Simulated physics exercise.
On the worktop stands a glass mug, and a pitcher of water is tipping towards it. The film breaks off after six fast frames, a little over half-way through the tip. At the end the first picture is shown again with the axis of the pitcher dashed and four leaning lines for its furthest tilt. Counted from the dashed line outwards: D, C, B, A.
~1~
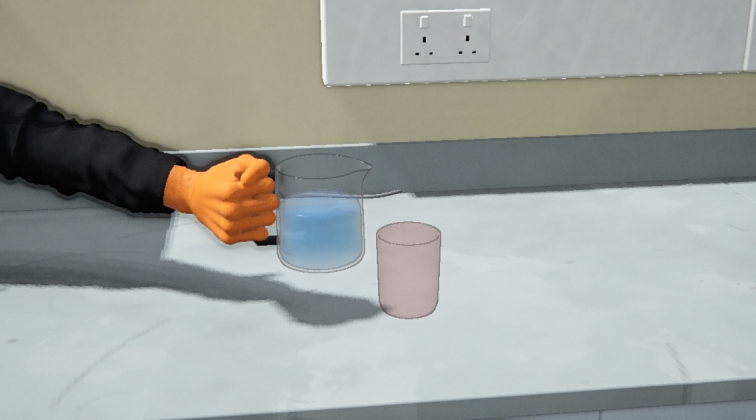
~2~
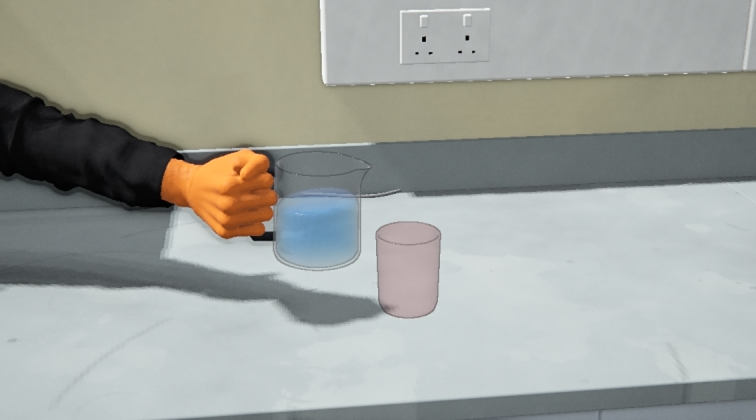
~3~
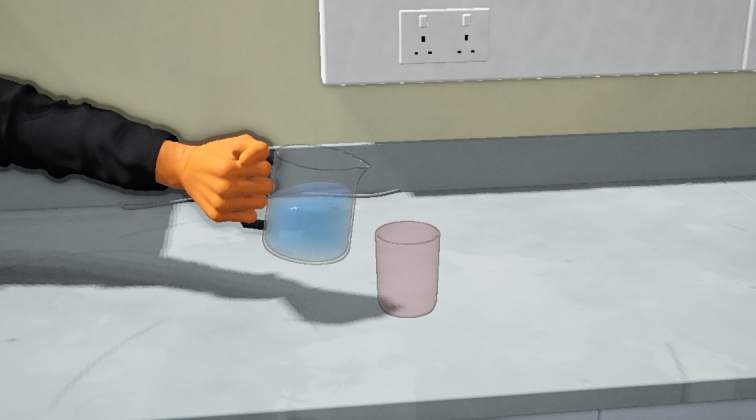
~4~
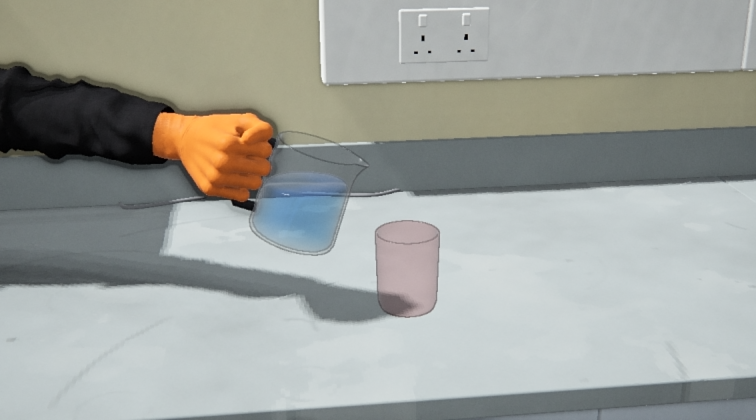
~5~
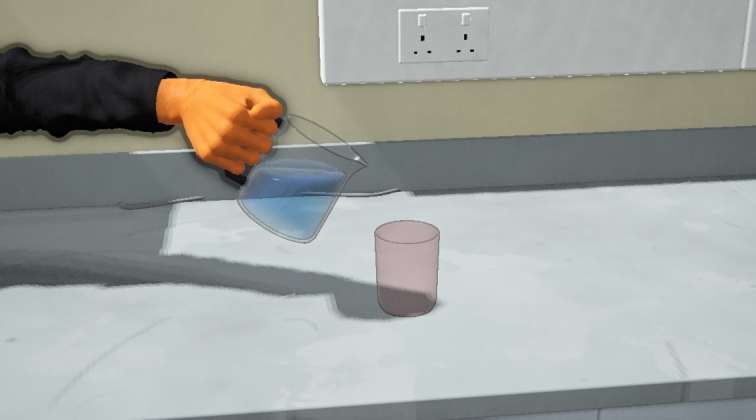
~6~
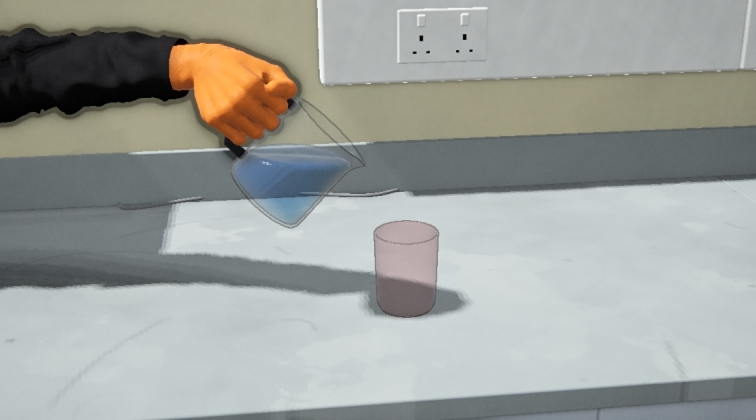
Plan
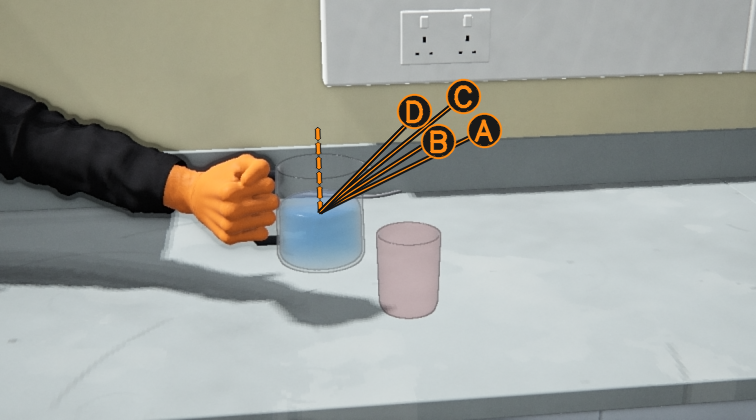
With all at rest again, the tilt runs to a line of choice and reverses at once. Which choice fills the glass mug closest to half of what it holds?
The best tilt is A.
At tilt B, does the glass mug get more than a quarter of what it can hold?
Yes, it does.
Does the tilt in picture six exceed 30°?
Yes, it does.
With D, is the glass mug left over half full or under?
Under half.
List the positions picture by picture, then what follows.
Upright, lip at (371, 166); rim of the glass mug round (409, 233); nothing has left yet.
Tipped about 2°, lip at (370, 166); nothing has left yet.
Tipped about 9°, lip at (369, 165); nothing has left yet.
Tipped about 19°, lip at (368, 165); nothing has left yet.
Tipped about 32°, lip at (367, 164); nothing has left yet.
Tipped about 45°, lip at (366, 164); nothing has left yet.
On the marked copy, A at (468, 138); B at (421, 147); C at (449, 107); D at (404, 126).
With A, the glass mug ends with about 49 % of what it can hold.
With B, the glass mug ends with about 31 % of what it can hold.
With C, the glass mug ends with about 15 % of what it can hold.
With D, the glass mug ends with about 5 % of what it can hold.
